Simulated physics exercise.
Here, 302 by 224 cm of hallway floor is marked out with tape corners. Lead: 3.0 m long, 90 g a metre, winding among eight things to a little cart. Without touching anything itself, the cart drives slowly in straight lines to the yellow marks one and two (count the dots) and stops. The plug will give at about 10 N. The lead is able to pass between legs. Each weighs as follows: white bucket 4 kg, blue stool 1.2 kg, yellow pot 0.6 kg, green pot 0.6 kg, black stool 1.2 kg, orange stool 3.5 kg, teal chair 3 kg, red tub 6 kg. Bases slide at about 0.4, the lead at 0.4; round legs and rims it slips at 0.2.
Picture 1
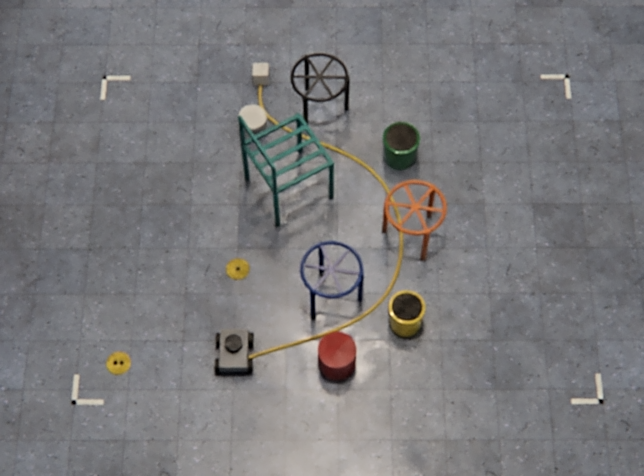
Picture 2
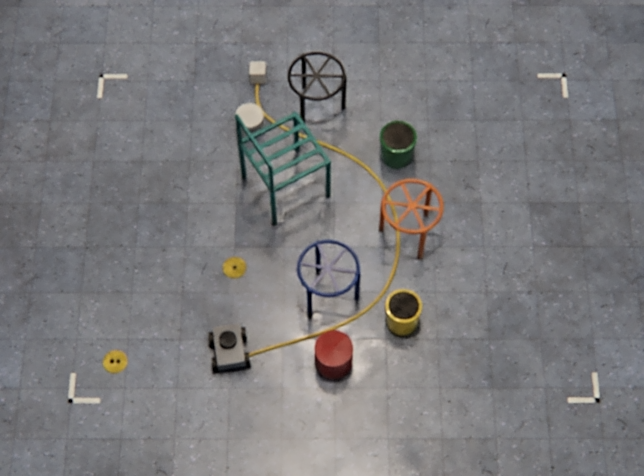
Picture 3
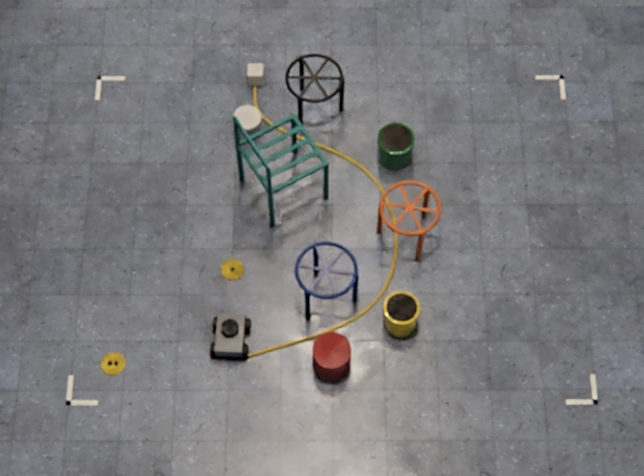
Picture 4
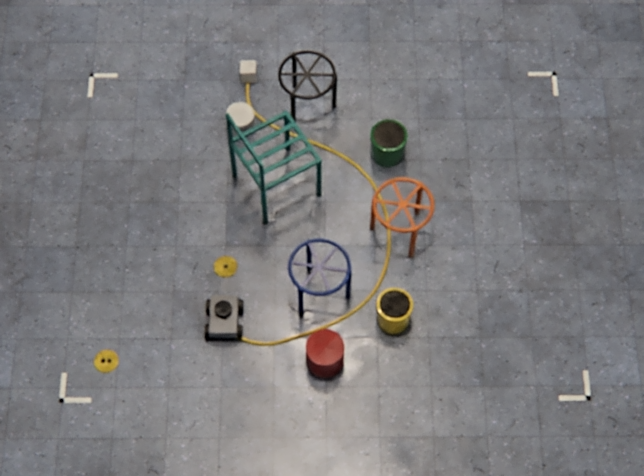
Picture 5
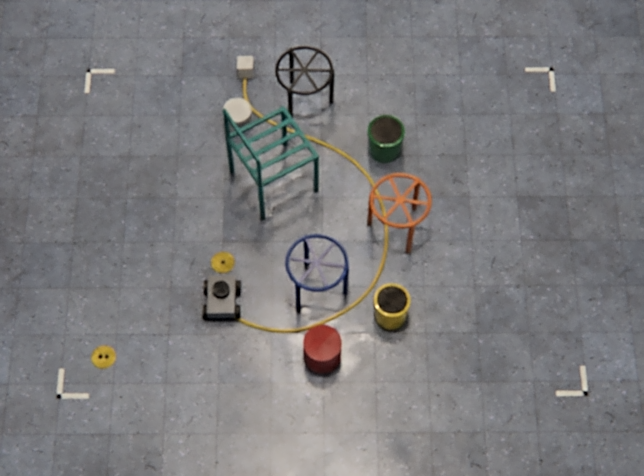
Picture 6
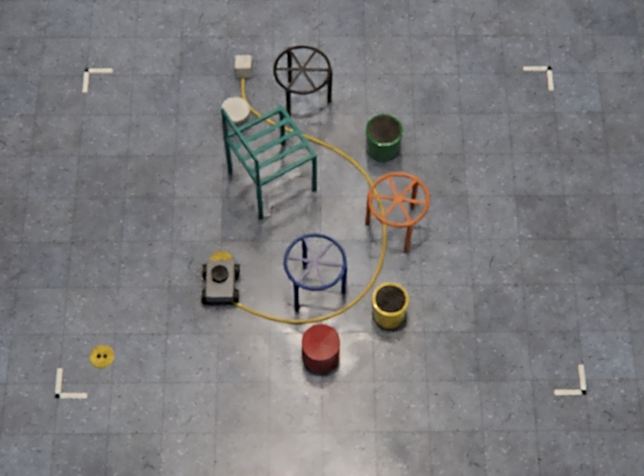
A small wheeled cart trailing a yellow lead moves up the left side of a grey tiled floor, reaching a yellow marker as the lead's curve shifts slightly around blue, orange and black stools, a teal chair and coloured pots.
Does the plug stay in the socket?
The plug fails to withstand the pull.
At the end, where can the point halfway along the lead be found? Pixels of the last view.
I'd point to close to (323, 266) in the last picture.
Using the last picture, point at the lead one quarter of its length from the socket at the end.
Roughly at (358, 205).
Next, cart at (210, 271), lead slack at the fixed end; nothing else has moved.
Then, cart at (172, 301), lead slack at the fixed end; nothing else has moved.
After that, cart at (136, 331), 6 N at the fixed end; blue stool 16 cm off its start at (294, 245).
Later, cart at (102, 355), plug out; blue stool 19 cm off its start.
At the end, cart at (102, 355), plug out; blue stool 19 cm off its start at (290, 241).
